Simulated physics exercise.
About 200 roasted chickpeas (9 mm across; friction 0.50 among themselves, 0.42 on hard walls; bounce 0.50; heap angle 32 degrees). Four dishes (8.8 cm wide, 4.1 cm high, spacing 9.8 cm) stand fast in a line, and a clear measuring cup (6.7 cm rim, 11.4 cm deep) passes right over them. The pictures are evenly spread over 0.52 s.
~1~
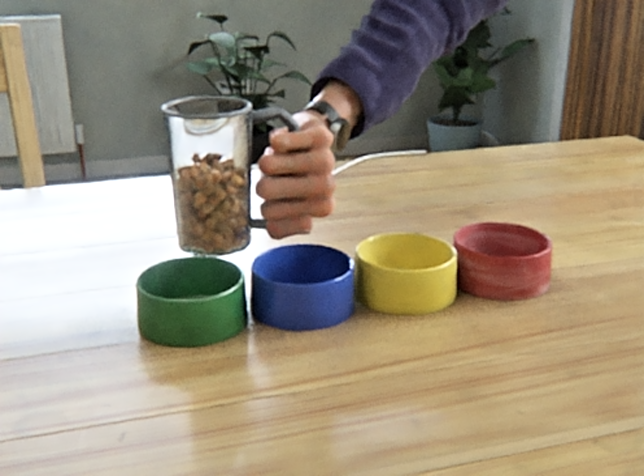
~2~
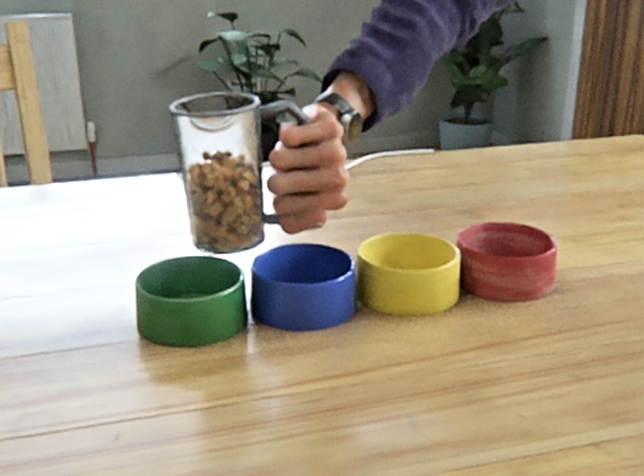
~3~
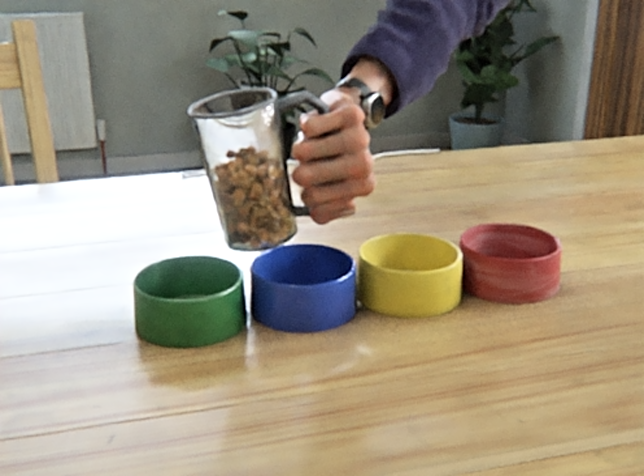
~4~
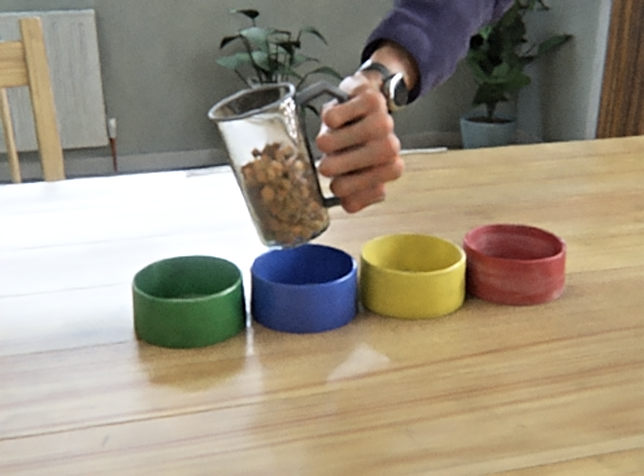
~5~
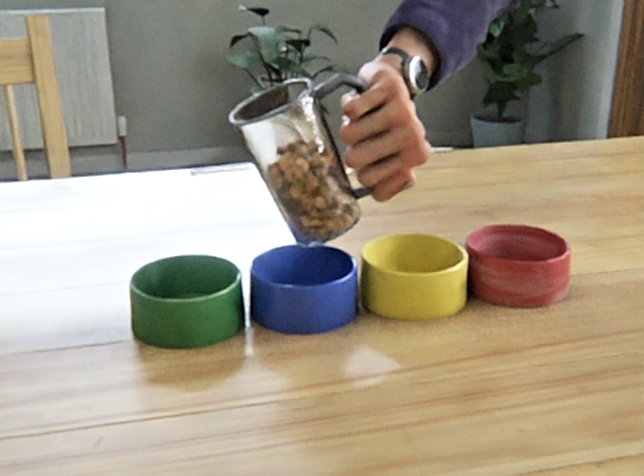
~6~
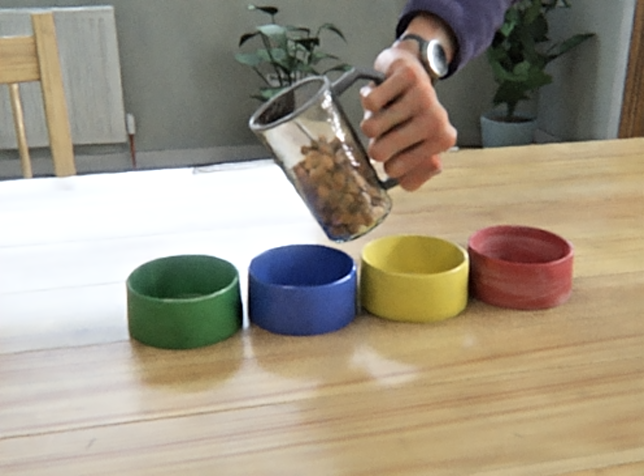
On a wooden table indoors, a hand holds a clear measuring cup of small brown pieces above green, blue, yellow and red dishes, moving it rightward from above the green dish while steadily tilting its rim to the left.
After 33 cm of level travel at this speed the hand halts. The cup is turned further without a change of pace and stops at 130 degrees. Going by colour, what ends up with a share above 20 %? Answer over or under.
Red dish: Over; blue dish: Under; green dish: Under; yellow dish: Under; on the counter: Under.
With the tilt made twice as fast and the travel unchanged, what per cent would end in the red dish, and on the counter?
Then: Red 0, counter 10.
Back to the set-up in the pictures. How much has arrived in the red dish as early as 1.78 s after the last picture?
Near 100 per cent so far.
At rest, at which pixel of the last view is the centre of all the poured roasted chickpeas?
Near (519, 263).
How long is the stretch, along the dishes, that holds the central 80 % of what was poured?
Roughly 5 cm.
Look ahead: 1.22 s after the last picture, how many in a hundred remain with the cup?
About 100 per cent.
Then, 0.73 s after the last picture, tilt 76 degrees; cup holds 100 %.
Then, 1.22 s after the last picture, tilt 108 degrees; cup holds 100 %.
Then, 1.78 s after the last picture, tilt 130 degrees; cup holds 0 %, red 100 %.
In the end, red 100 %, blue 0 %, green 0 %, yellow 0 %, counter 0 %.
